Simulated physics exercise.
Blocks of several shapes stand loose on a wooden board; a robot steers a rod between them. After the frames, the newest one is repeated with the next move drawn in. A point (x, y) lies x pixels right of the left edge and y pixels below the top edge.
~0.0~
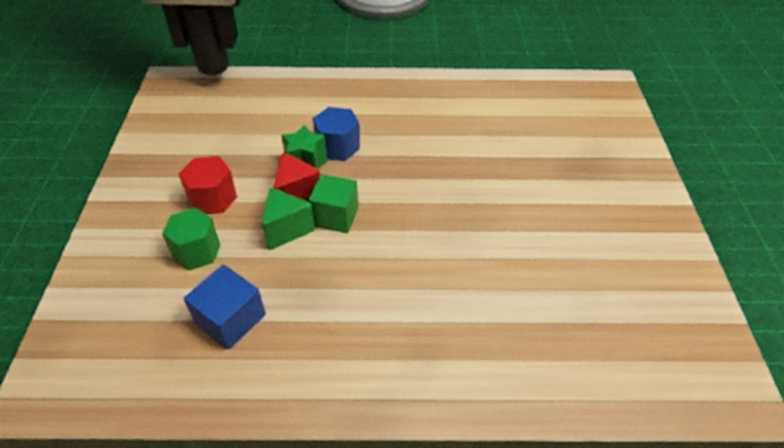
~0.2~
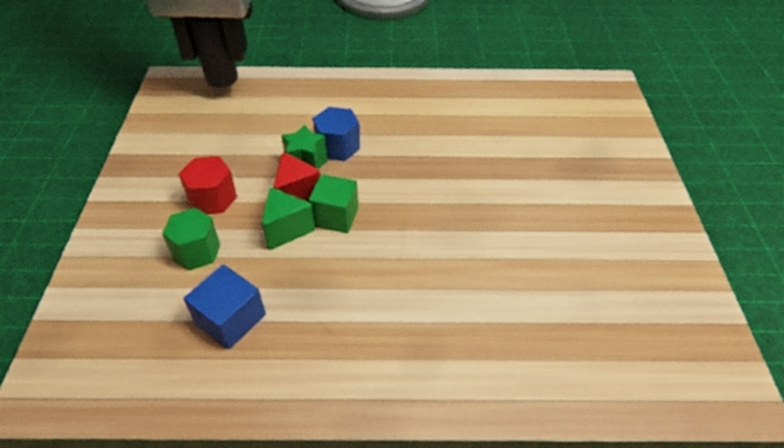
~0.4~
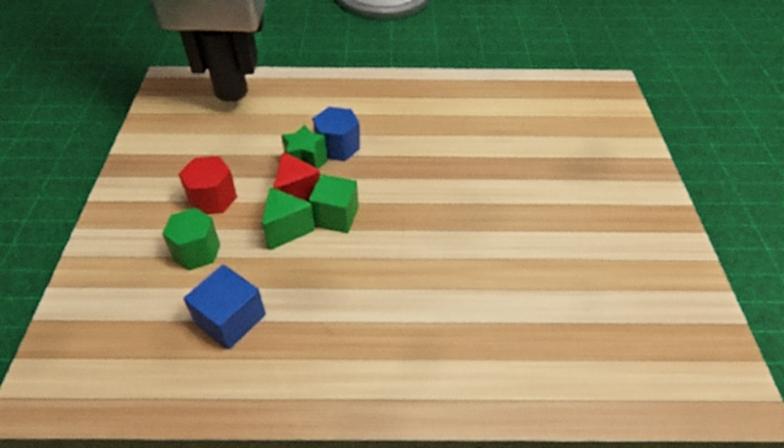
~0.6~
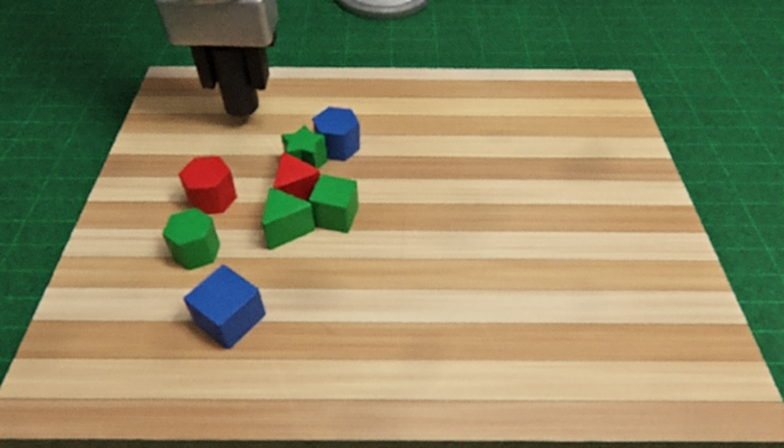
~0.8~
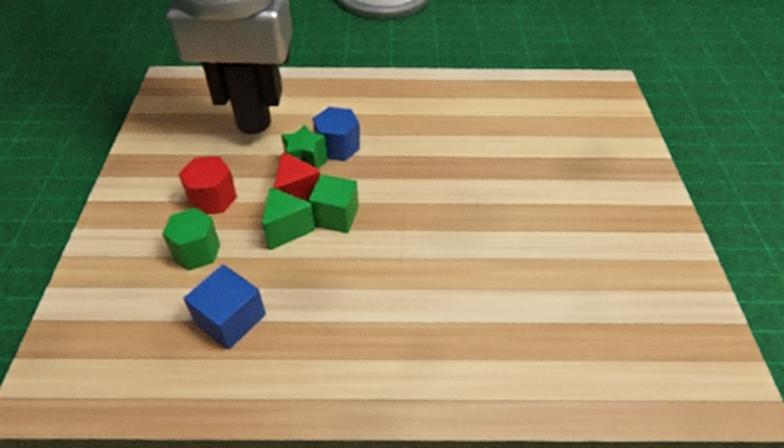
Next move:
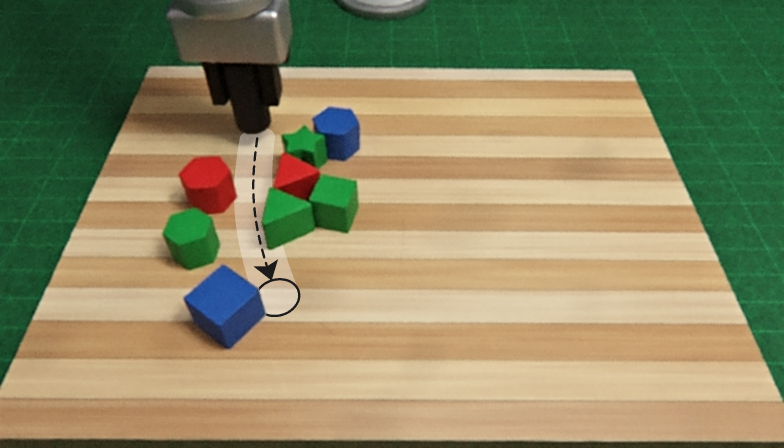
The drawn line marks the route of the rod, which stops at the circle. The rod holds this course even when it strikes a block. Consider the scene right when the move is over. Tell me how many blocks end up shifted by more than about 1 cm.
Count: 1.
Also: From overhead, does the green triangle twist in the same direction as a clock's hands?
I'd say no.
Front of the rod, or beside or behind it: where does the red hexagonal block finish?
It comes off the rod's front.
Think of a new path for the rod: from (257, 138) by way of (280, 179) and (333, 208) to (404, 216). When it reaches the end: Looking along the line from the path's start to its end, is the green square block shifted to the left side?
No, that is not how it ends up.
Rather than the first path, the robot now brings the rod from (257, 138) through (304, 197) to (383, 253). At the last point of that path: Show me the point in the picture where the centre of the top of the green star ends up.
It should be at about (330, 154).
Drawn move, from (257, 138) over (255, 210) to (277, 297).
What follows on the original path. One third of the way, rod (250, 171); nothing pushed yet.
Two thirds of the way, rod (256, 224); red hexagonal block (202, 175), turned 20° clockwise; green triangle (291, 211).
At the end, rod (274, 284); red hexagonal block (202, 175), turned 20° clockwise; blue square block still; green triangle (294, 213), turned 20° anticlockwise.
